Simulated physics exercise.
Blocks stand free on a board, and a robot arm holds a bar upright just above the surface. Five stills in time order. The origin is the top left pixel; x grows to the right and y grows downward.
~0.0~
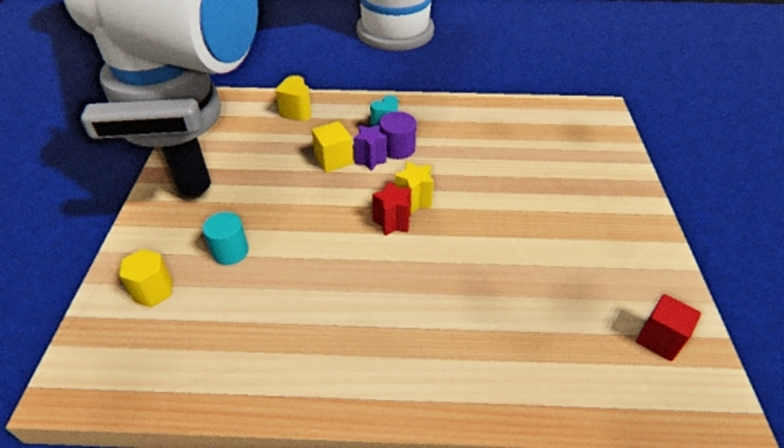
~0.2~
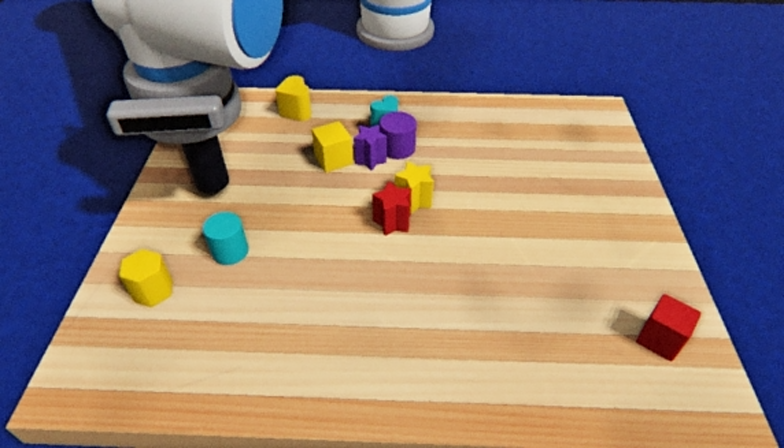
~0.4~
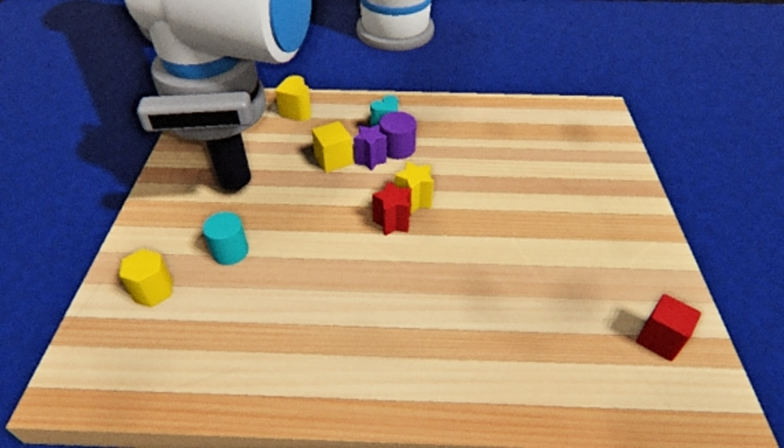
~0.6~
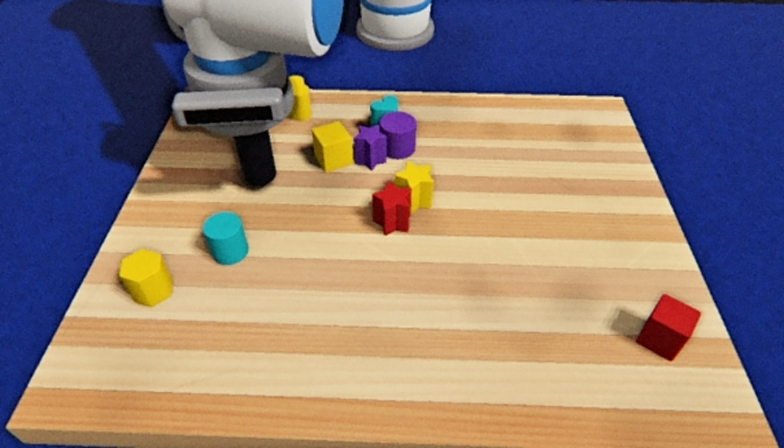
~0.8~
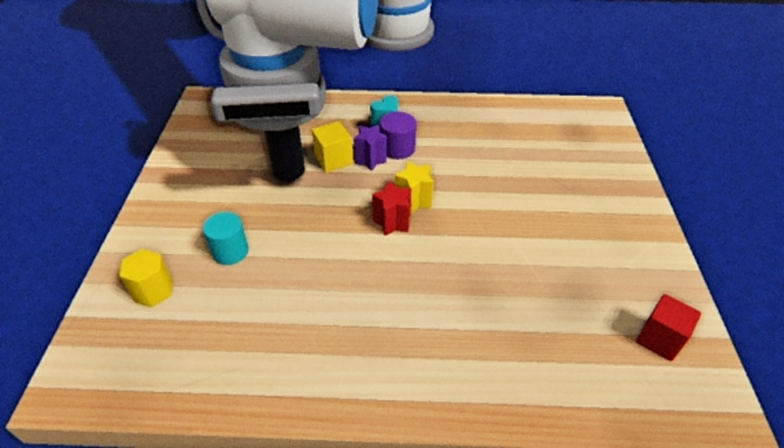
A robot arm sliding a black bar steadily rightward above a striped wooden board, the scattered colourful blocks all staying still.
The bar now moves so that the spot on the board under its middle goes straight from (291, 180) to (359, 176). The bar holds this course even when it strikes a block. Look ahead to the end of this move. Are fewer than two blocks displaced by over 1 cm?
I believe so.
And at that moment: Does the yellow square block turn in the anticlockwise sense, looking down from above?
Yes, that is what happens.
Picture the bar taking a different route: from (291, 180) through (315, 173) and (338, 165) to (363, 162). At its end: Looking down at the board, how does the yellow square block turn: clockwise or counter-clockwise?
That block twists counter-clockwise.
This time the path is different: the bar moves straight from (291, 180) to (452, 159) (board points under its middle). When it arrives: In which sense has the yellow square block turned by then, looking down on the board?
It twists against the clock when seen from above.
What follows on the original path. Halfway along, bar (325, 168); yellow square block (337, 131), turned 25° anticlockwise.
At the end, bar (359, 166); yellow square block (342, 128), turned 55° anticlockwise; purple star unmoved.
